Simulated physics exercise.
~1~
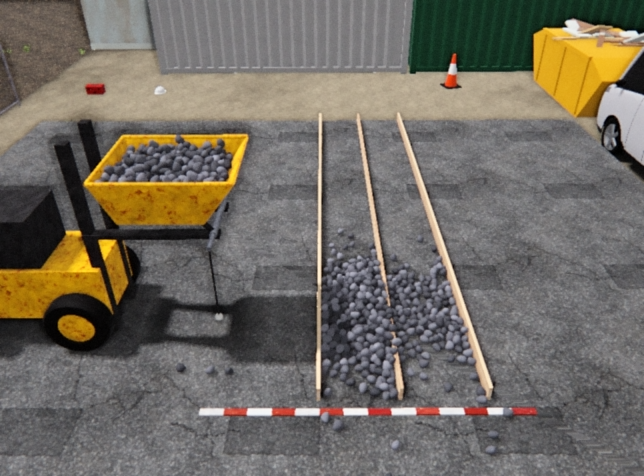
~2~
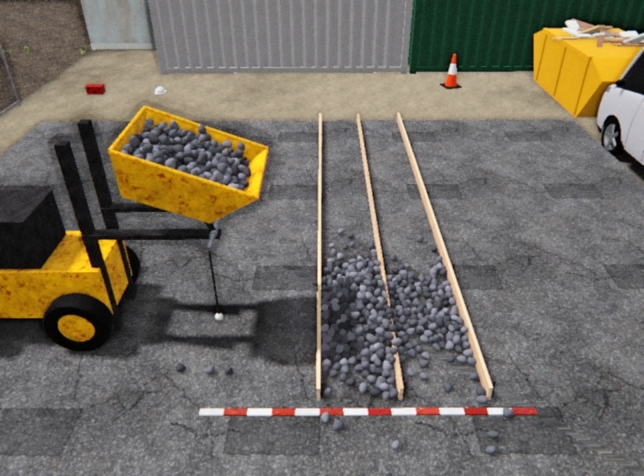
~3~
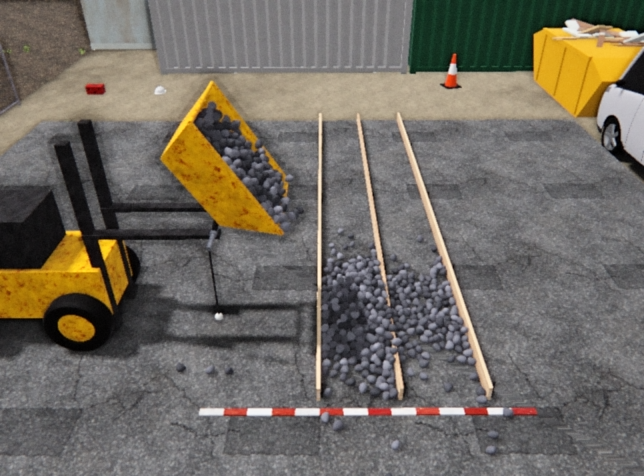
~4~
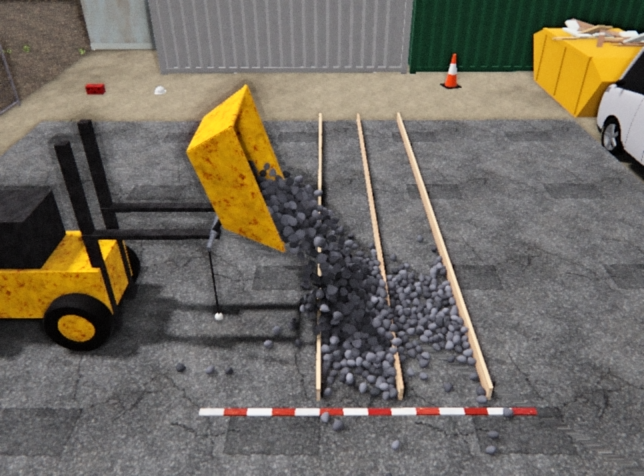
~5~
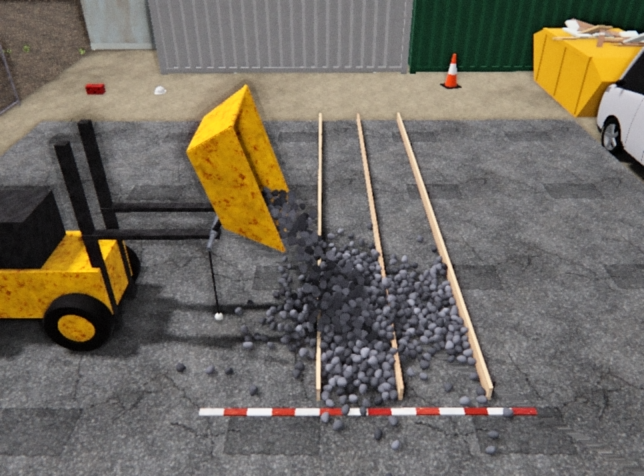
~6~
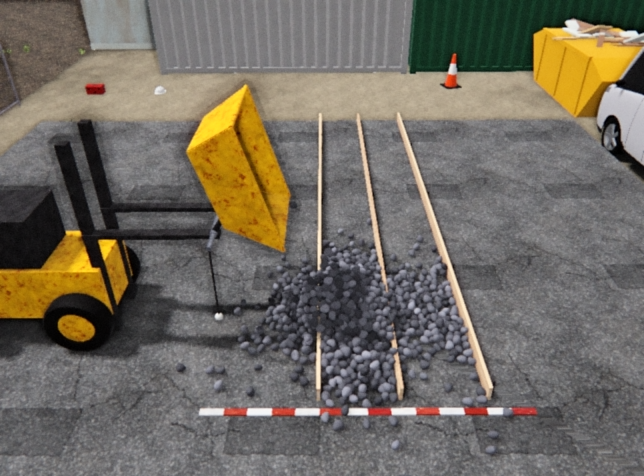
To begin with, a yellow forklift on the left holds up a yellow skip full of grey stones, beside a loose heap already lying among three wooden boards on the tarmac. The skip starts to tip to the right, and the stones slide toward its lower edge. As it tilts steeply, they pour out in a thick stream over the nearest board and onto the heap. The skip then holds its steep angle while the last stones drop. It ends up empty, with the pile larger and spread past the left board, mostly in the near bay.
